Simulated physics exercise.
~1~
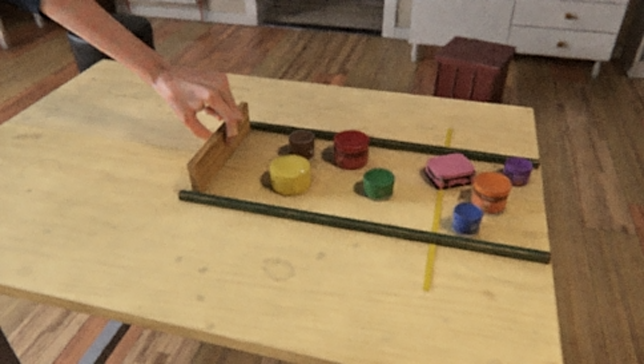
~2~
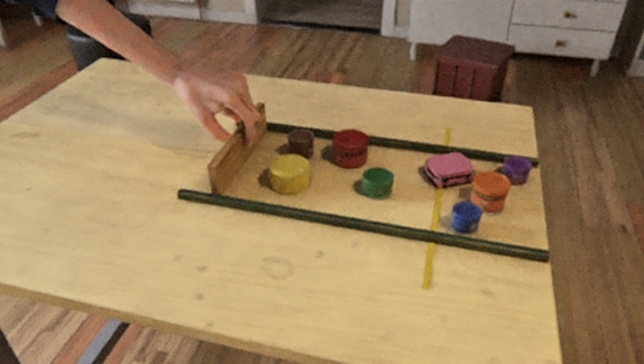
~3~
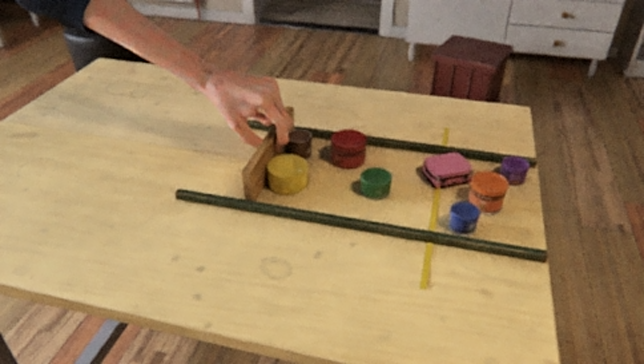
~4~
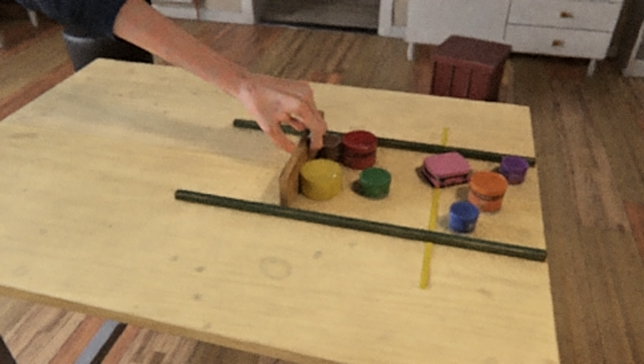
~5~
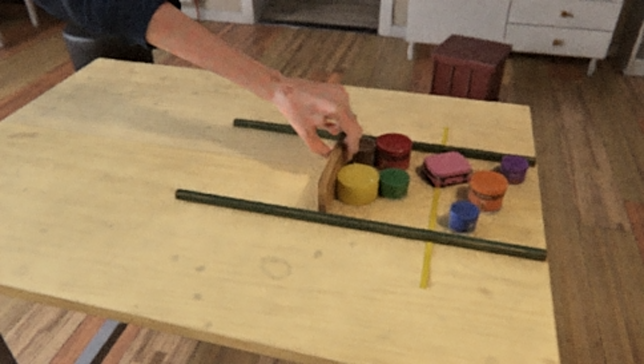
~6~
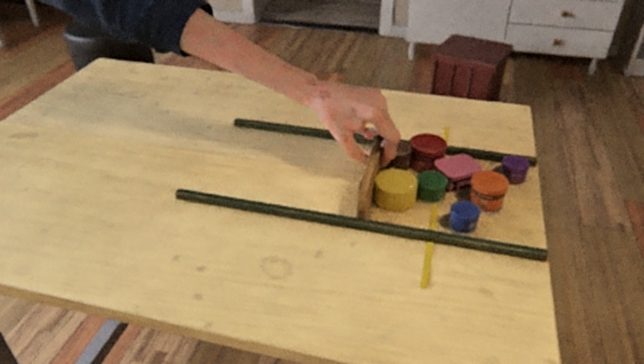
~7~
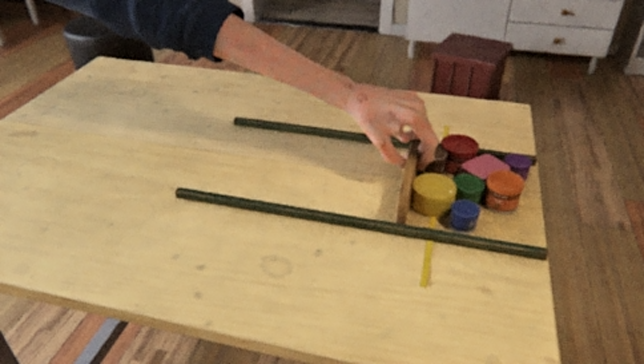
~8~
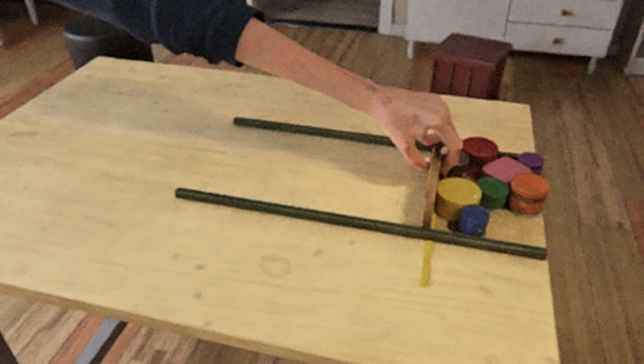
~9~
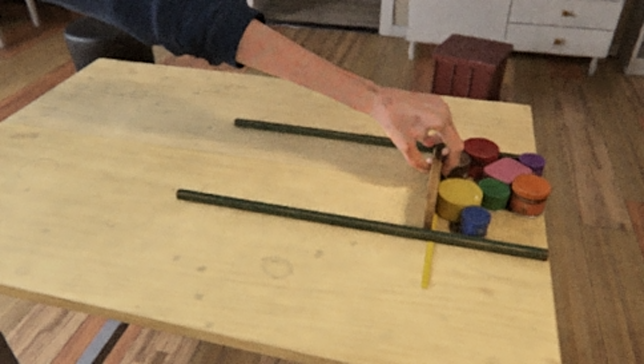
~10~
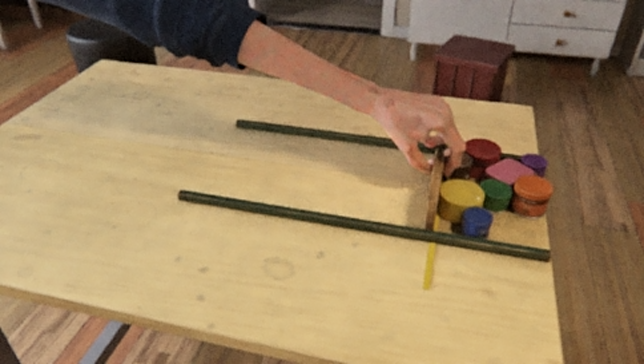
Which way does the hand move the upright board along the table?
The hand slides the board to the right, toward the strip of yellow tape.
